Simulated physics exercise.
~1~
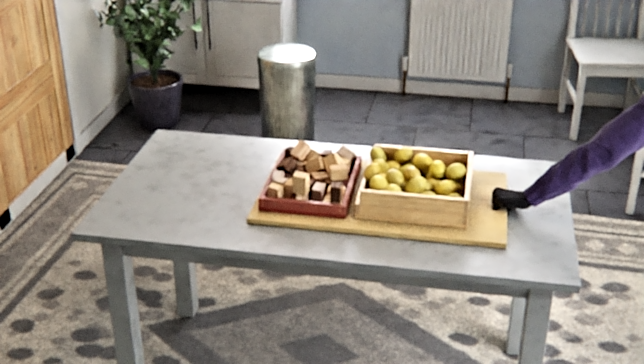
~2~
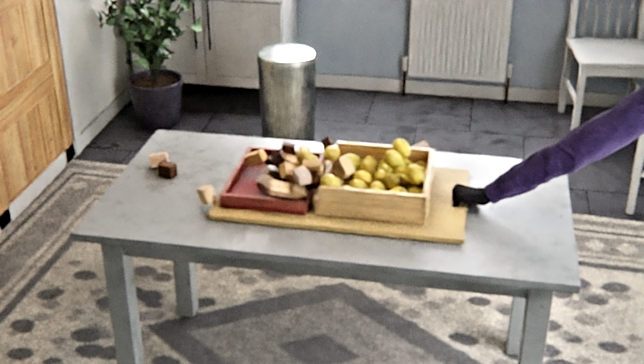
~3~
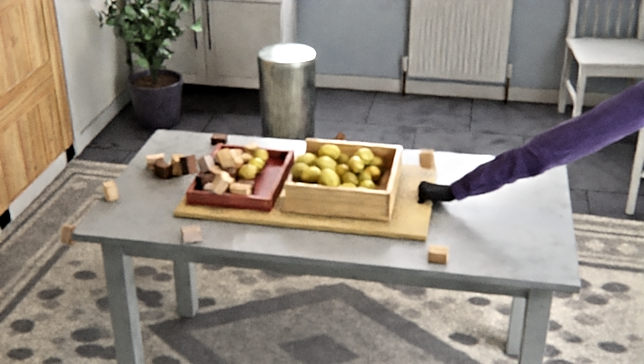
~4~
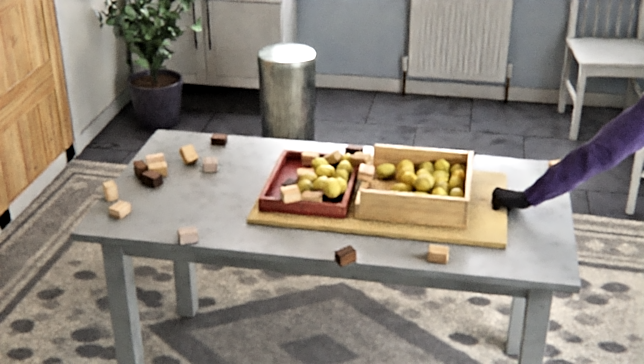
On a grey table in a tiled room, a purple-sleeved arm with a dark glove shakes a board left and back right, throwing many wooden blocks from a red crate across the tabletop while some lemons leave the wooden crate, several resting in the red one.
